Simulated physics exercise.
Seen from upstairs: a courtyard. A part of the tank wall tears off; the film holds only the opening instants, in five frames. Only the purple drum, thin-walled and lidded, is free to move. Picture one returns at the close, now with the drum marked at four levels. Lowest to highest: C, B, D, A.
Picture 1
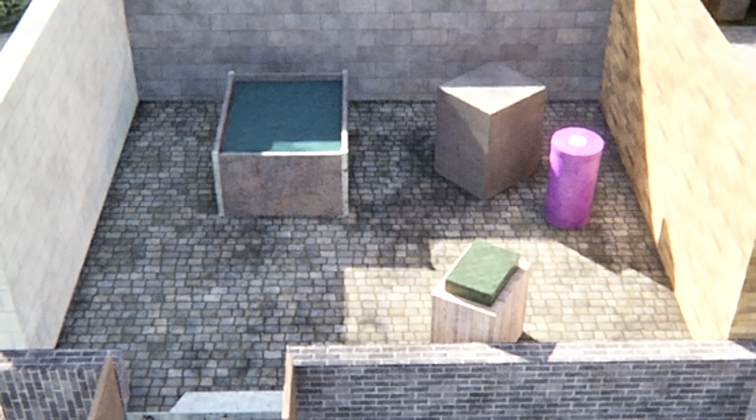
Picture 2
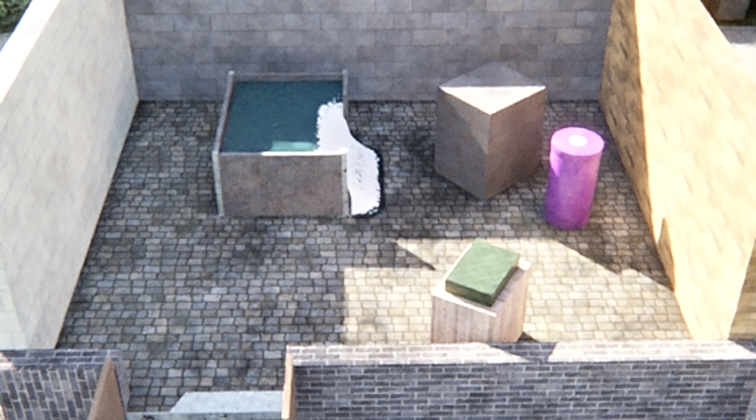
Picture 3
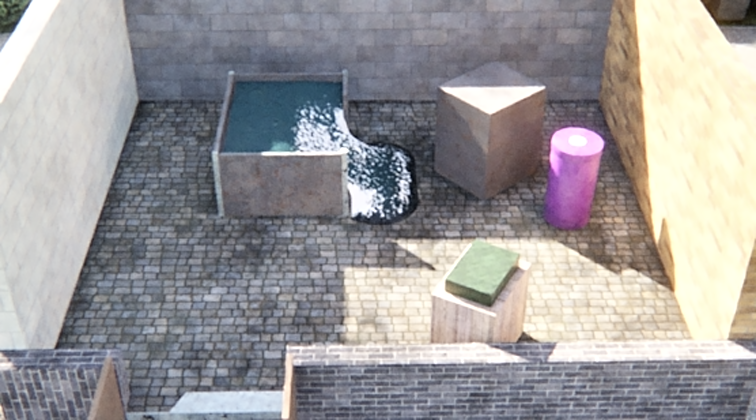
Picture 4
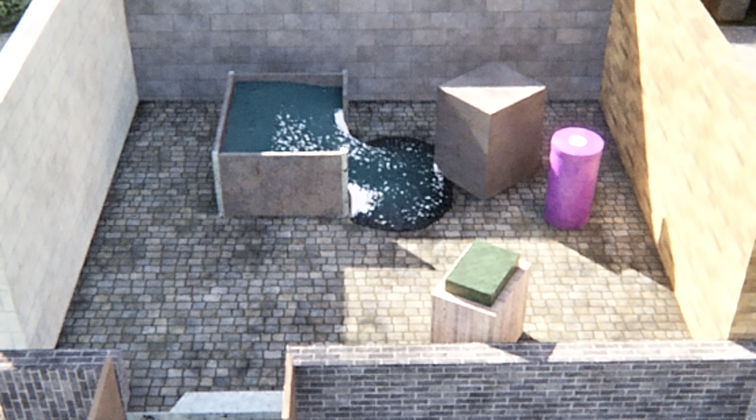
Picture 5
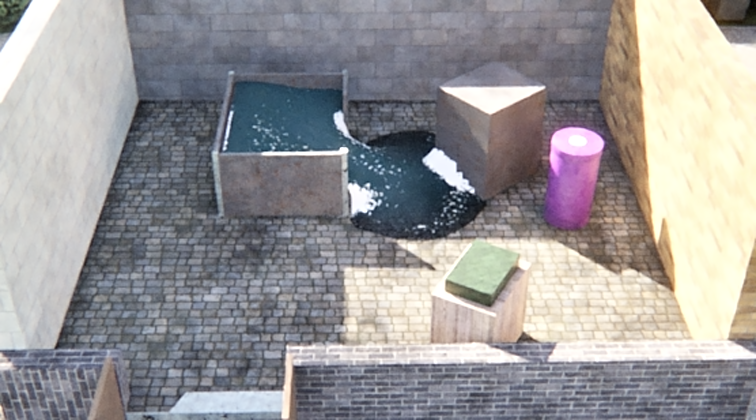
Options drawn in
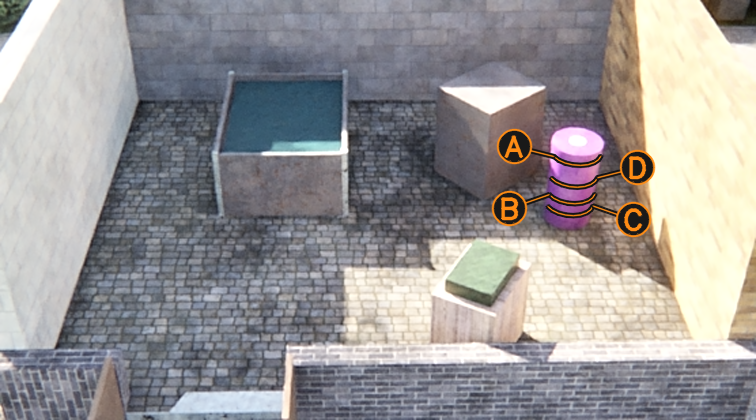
A walled yard paved with small stones is seen from upstairs, looking down over a low brick wall in front. A brown tank of dark teal water stands at the left, a brown angular block and an upright purple drum at the right, and a green slab on a pale block nearer. Water pours from the tank's right side, foaming white, and spreads darkly to the brown block, while drum and camera stay still.
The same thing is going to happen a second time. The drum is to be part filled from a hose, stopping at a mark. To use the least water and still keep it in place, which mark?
Level C just does it.
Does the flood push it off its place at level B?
No, that is safe.
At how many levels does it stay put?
All of the four.
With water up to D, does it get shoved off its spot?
No, that is safe.
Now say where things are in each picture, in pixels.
Lid of the purple drum at (577, 141); tank full, its middle at (285, 117); open gate at (205, 351).
Water covers 2 % of the ground, mostly out of sight from here.
Water covers 4 % of the ground and is seen nearest the drum at (406, 179).
Water covers 7 % of the ground and is seen nearest the drum at (428, 170).
Lid of the purple drum at (577, 141); water covers 9 % of the ground and is seen nearest the drum at (424, 172).
On the marked copy, A at (580, 165); B at (575, 203); C at (573, 215); D at (577, 187); from the bottom up C, B, D, A.
With A, it does not move.
With B, it does not move.
With C, it does not move.
With D, it does not move.
